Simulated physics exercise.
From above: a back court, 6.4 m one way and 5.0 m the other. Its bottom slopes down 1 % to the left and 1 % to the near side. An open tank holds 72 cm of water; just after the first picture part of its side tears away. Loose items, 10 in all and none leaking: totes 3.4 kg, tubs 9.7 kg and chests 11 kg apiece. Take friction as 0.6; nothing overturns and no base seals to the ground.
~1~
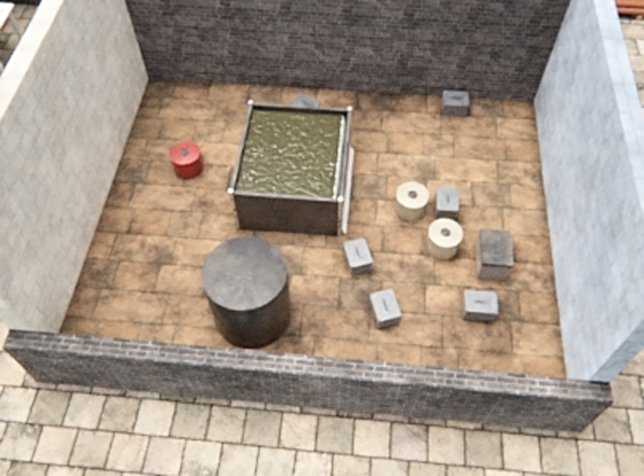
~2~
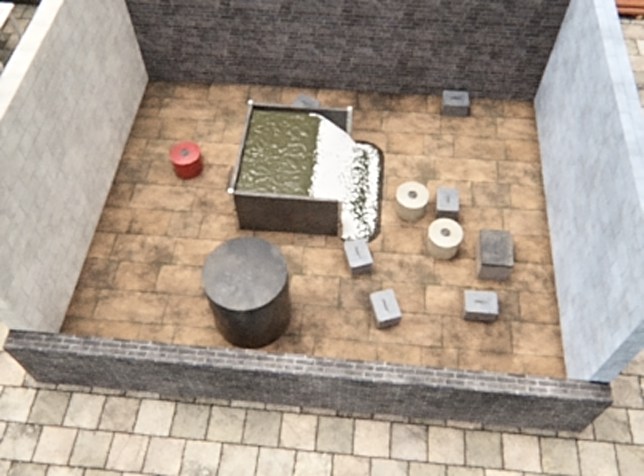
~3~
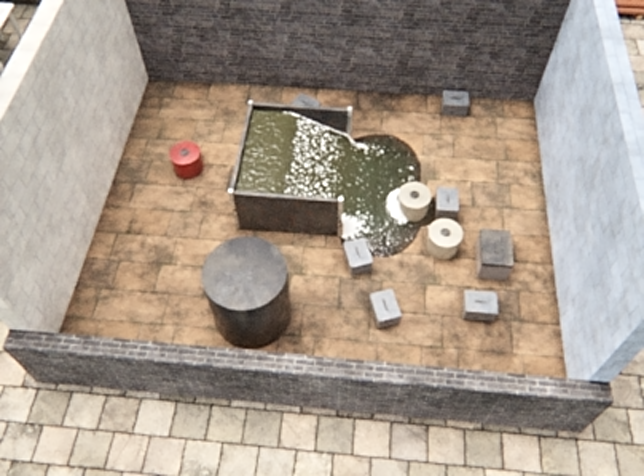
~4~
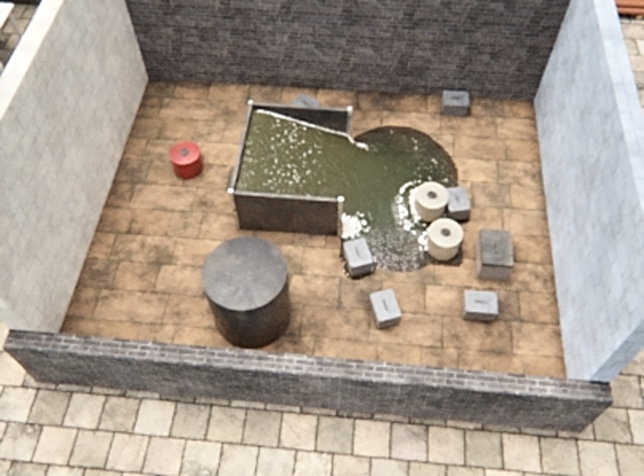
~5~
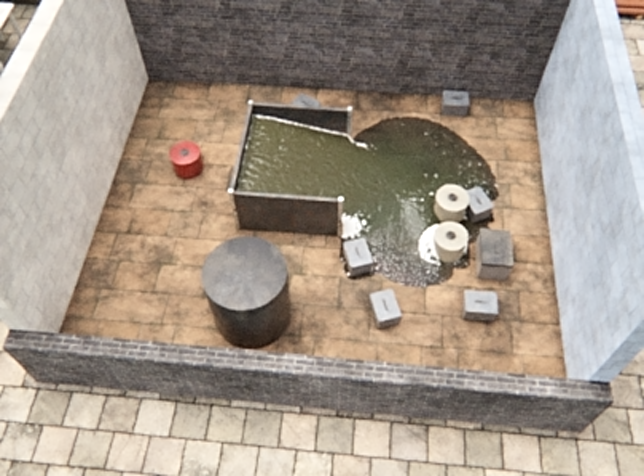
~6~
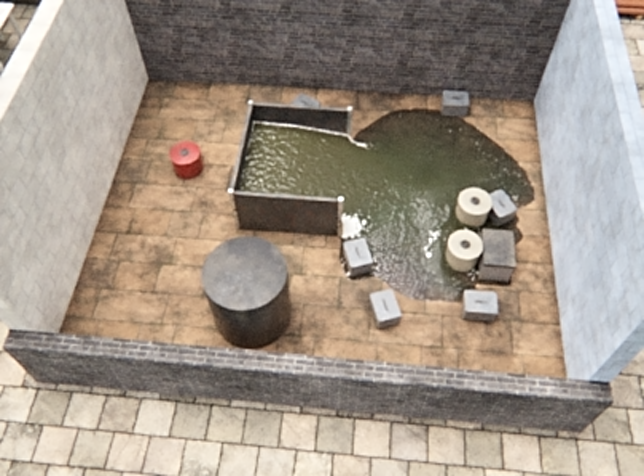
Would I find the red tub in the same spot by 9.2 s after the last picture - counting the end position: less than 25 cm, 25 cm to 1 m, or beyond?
The red tub stays put.
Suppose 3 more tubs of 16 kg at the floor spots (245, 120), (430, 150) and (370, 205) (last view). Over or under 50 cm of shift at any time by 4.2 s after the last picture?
In that order: Under, past it, more.
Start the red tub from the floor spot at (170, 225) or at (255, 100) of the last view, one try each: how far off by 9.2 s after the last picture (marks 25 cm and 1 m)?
In that order: It moves a short way; it ends far away.
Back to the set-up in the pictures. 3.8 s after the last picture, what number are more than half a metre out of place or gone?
8 of them.
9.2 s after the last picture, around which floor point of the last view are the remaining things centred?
At about (281, 278).
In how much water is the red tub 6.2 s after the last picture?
Roughly 1 cm.
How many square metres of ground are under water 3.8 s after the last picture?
Some 24 m2.
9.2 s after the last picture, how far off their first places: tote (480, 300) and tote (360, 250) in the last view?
In that order: 250 cm, 120 cm.
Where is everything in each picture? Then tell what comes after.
The first frame shows the red tub at (185, 152), on the bottom; 2.2 m2 under water; 0 of 10 have shifted.
The second frame shows the red tub at (185, 152), on the bottom; water covers 3.1 m2; 0 of 10 have shifted.
The third frame shows the red tub at (185, 152), on the bottom; 4.3 m2 under water; 0 of 10 have shifted.
The fourth frame shows the red tub at (185, 152), on the bottom; water covers 5.6 m2; 2 of 10 have shifted.
The fifth frame shows the red tub at (185, 152), on the bottom; water covers 7.2 m2; 3 of 10 have shifted.
The sixth frame shows the red tub at (185, 152) rests on the ground; water covers 9.0 m2; 3 of 10 have shifted.
Then, 1.2 s after the last picture the red tub is near (185, 152), 0.0 m from its start, aground; 6 afloat.
Then, 3.8 s after the last picture the red tub is near (185, 152), 0.0 m from its start, aground; 7 afloat.
Then, 6.2 s after the last picture the red tub is near (185, 152), 0.0 m from its start, aground; 8 afloat.
Then, 9.2 s after the last picture the red tub is near (185, 152), 0.0 m from its start, aground; 9 afloat.
